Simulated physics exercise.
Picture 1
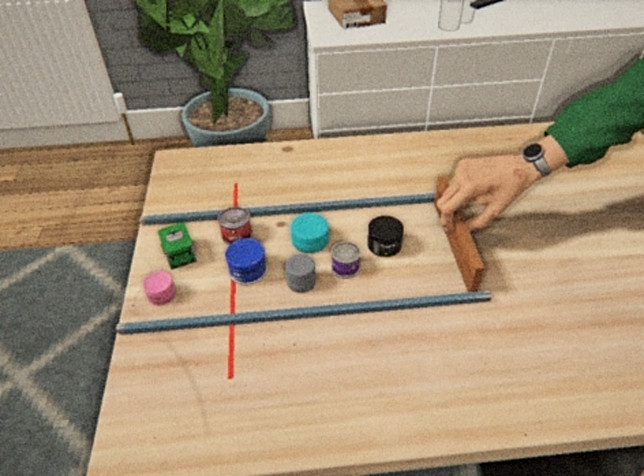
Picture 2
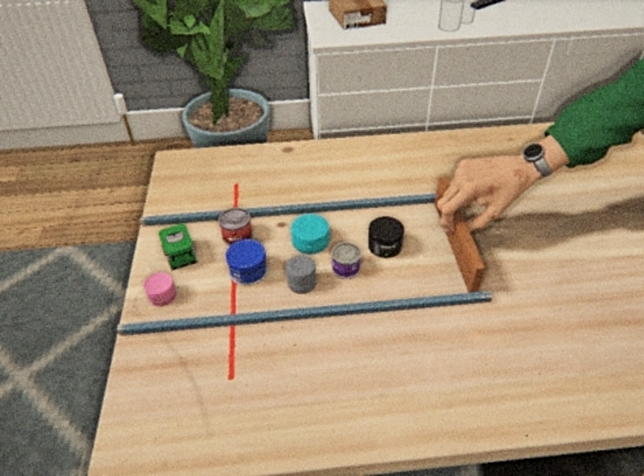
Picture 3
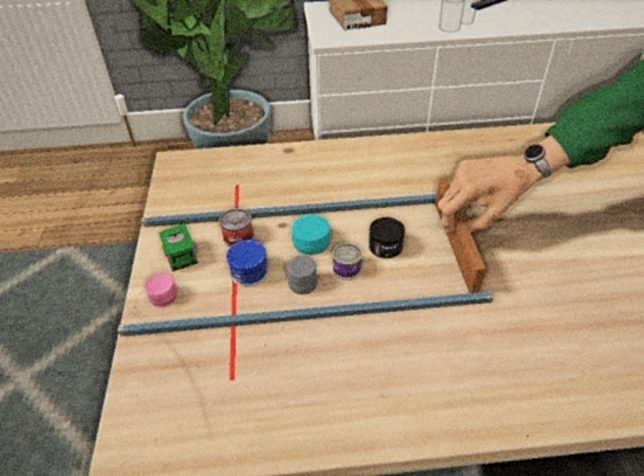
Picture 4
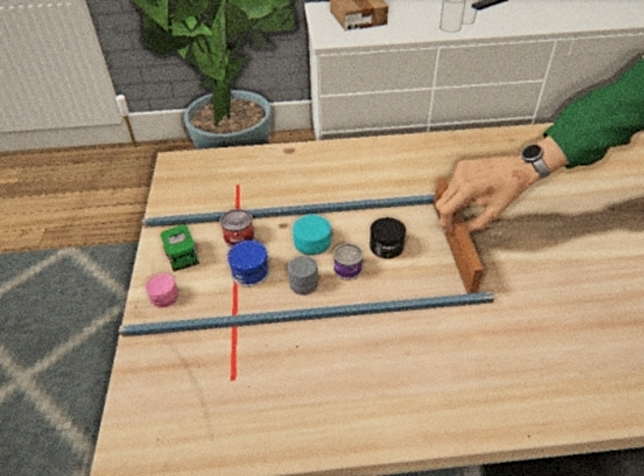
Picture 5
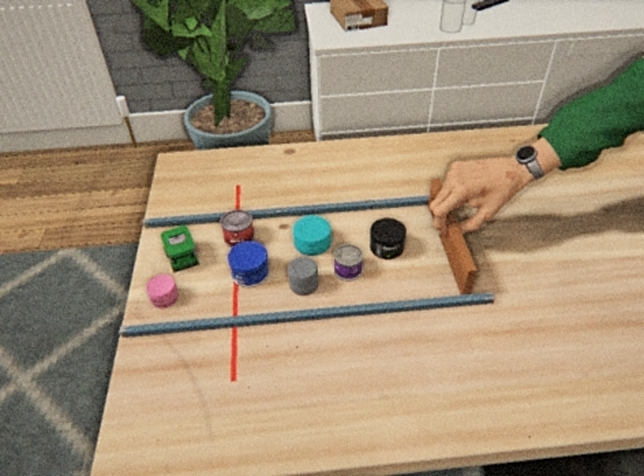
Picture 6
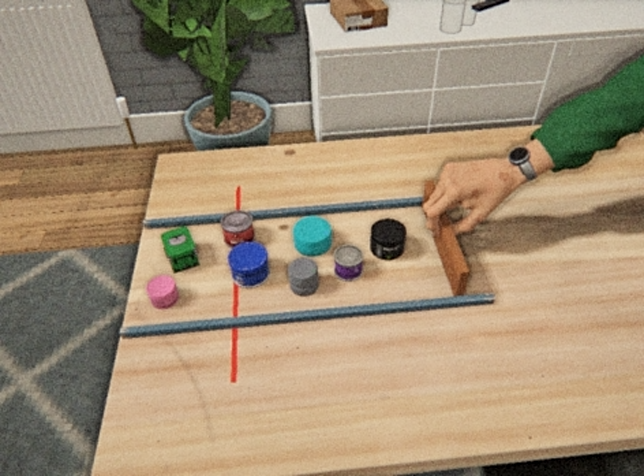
A hand in a green sleeve holding still, then sliding a wooden board slightly left between two rails toward eight scattered small objects.
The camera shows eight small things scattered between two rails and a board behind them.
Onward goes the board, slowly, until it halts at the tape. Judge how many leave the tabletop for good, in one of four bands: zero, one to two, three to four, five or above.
That falls in the band zero.
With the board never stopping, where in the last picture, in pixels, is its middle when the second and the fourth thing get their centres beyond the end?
About (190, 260), then about (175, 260).
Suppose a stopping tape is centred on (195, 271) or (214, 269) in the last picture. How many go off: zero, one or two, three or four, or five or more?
Going through them one at a time, I'd put it at one to two and then none at all.
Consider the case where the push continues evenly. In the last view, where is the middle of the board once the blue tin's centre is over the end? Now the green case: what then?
Near (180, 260) in the first case, near (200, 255) in the other.
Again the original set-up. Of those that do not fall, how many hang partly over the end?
In total, 0 of them.
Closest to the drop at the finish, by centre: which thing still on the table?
Foremost: The pink tub.
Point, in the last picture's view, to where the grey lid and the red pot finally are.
Result: One at about (219, 302), the other at about (183, 232).
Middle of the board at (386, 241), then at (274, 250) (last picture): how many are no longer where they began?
At the first place 1, at the second 6.
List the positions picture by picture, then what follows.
In the first picture, pink tub (160, 289); green case (177, 245); red pot (235, 226); board (457, 232); tape (234, 264).
In the second picture, green case (178, 247); grey lid (302, 275).
In the third picture, red pot (237, 228); board (458, 233).
In the fourth picture, pink tub (162, 291); black tub (387, 238).
In the fifth picture, green case (180, 248); blue tin (249, 264).
In the sixth picture, pink tub (163, 292); green case (180, 249); red pot (238, 230); board (443, 236); tape (237, 267).
Early on, none off yet; pink tub at rest near (163, 292); green case at rest near (180, 249); red pot at rest near (238, 230).
A while later, none off yet; pink tub at rest near (163, 292); green case at rest near (180, 249); red pot at rest near (236, 230).
Finally, the number that fall off is zero.
